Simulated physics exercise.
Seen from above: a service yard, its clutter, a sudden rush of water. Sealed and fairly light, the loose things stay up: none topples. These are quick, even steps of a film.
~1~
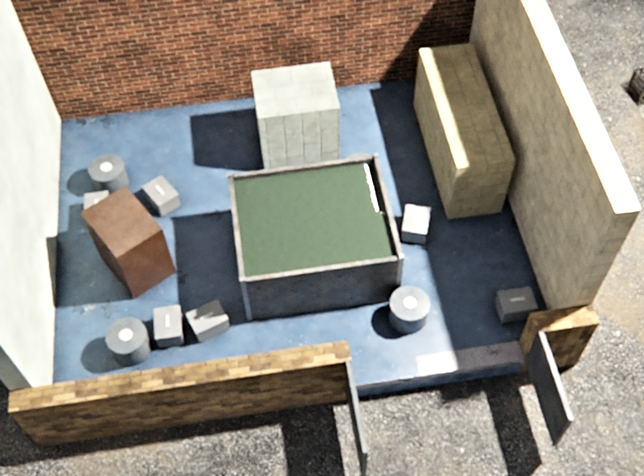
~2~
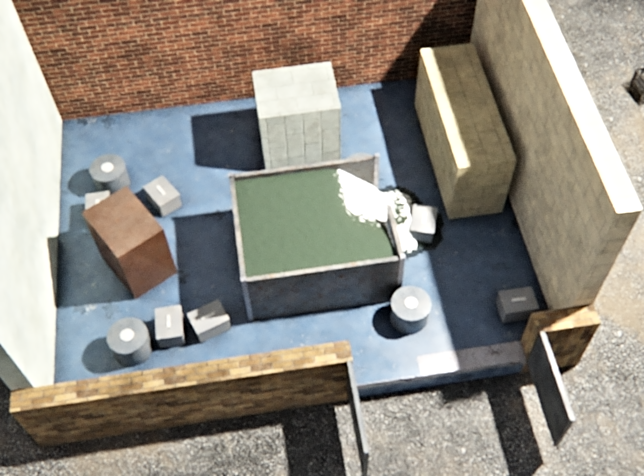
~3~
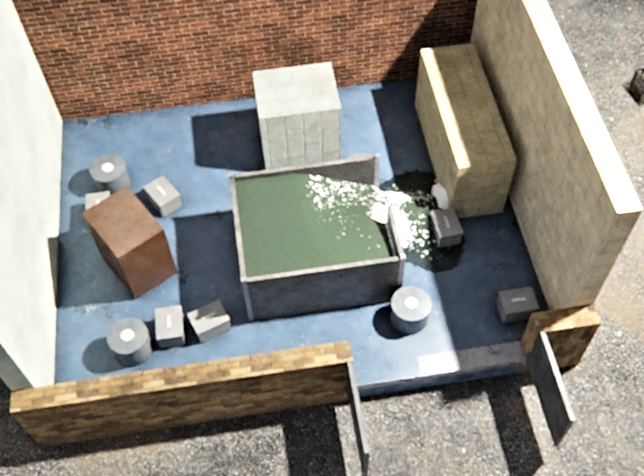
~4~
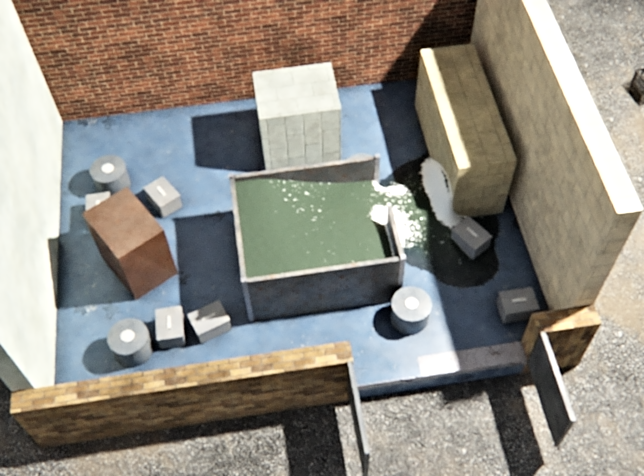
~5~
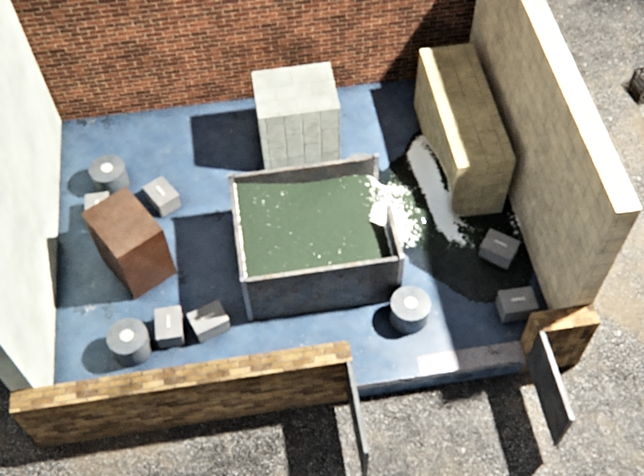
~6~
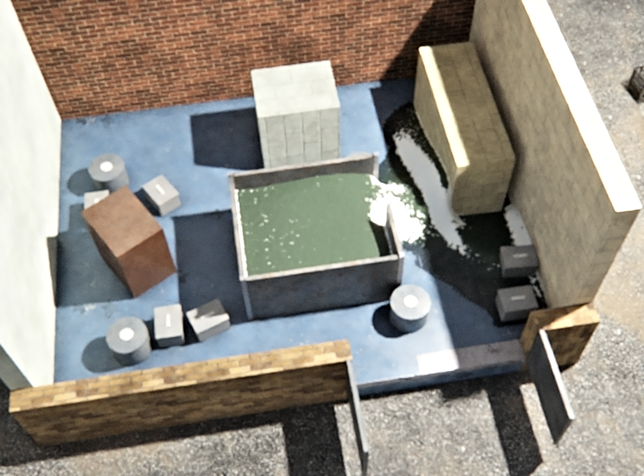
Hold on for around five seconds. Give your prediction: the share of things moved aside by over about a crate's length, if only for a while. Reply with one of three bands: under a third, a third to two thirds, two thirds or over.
Under a third.
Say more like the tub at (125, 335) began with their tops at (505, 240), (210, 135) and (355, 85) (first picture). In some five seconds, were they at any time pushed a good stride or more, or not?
Outcome per entry: Knocked aside / stays where it is / knocked aside.
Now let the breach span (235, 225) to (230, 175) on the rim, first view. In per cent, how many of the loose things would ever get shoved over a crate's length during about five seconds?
I'd guess close to 60 percent.
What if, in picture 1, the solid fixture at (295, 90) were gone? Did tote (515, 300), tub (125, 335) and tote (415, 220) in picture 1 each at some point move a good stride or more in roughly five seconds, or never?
Working through the list, the first object covered the distance, the middle one stuck around, and the last covered the distance.
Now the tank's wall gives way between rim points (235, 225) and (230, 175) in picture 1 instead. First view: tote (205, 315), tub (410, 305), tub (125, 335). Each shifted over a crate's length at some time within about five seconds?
One after another: Goes the distance, then never gets that far, then goes the distance.
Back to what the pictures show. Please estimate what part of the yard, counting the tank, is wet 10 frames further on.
45 in a hundred, roughly.
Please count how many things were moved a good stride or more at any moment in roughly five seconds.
So that is 2.
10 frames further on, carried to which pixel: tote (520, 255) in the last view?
Roughly (419, 343).
A moment on, 1 of 10 are well off their spots; 1 afloat.
Next, 2 of 10 are well off their spots; 1 afloat.
Later, 2 of 10 are well off their spots; 0 afloat.
In the end, 2 of 10 are well off their spots, and 2 have been at some point; 1 afloat.
